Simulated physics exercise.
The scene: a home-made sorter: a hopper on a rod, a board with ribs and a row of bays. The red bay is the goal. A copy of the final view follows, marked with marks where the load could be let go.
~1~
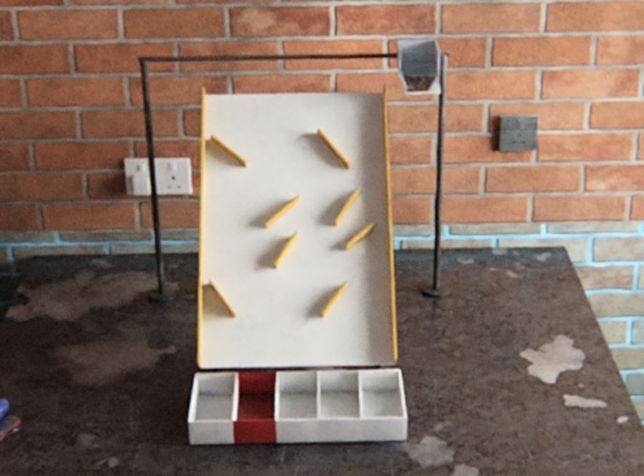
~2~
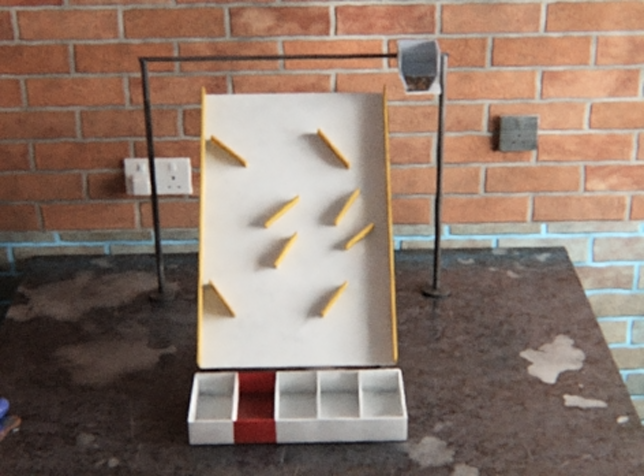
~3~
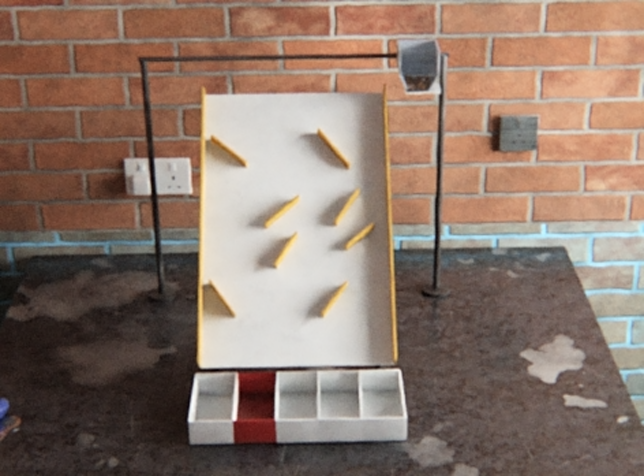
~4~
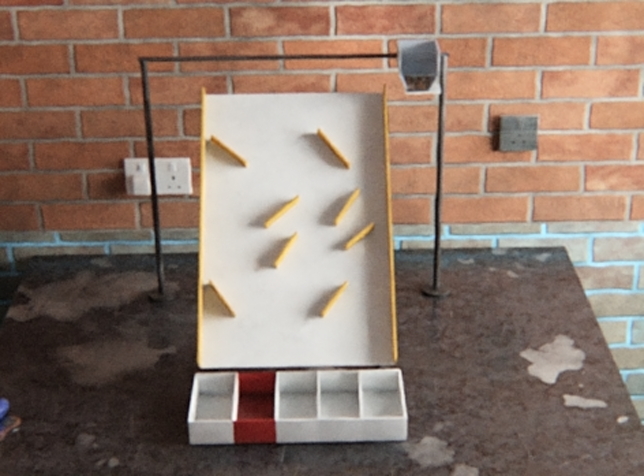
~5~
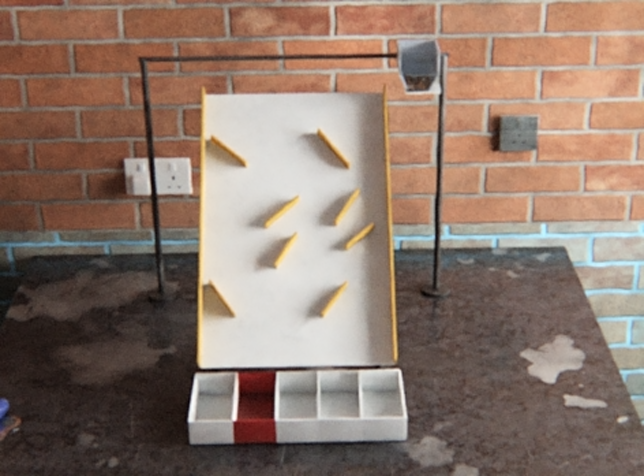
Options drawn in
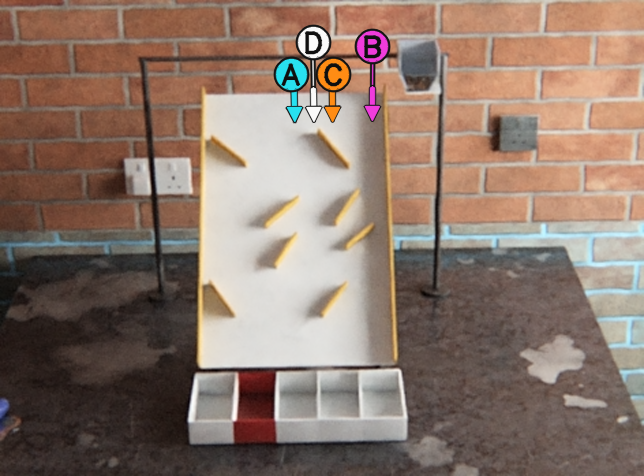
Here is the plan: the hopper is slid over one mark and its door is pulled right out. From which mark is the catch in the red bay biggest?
A is best.
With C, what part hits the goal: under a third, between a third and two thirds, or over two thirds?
It is under a third.
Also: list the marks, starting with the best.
A, D, B, C.
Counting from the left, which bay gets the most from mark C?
The fifth from the left.
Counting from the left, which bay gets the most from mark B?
It is the fifth one.
On the marked copy, mark A meets the board at (294, 116); mark B meets the board at (372, 115); mark C meets the board at (332, 116); mark D meets the board at (313, 116).
With A, close to half in the red bay, close to half in other bays.
With B, a small share in the red bay, the bulk in other bays, a small share outside the box.
With C, none at all in the red bay, all but a few in other bays, a small share outside the box.
With D, close to a quarter in the red bay, the bulk in other bays.
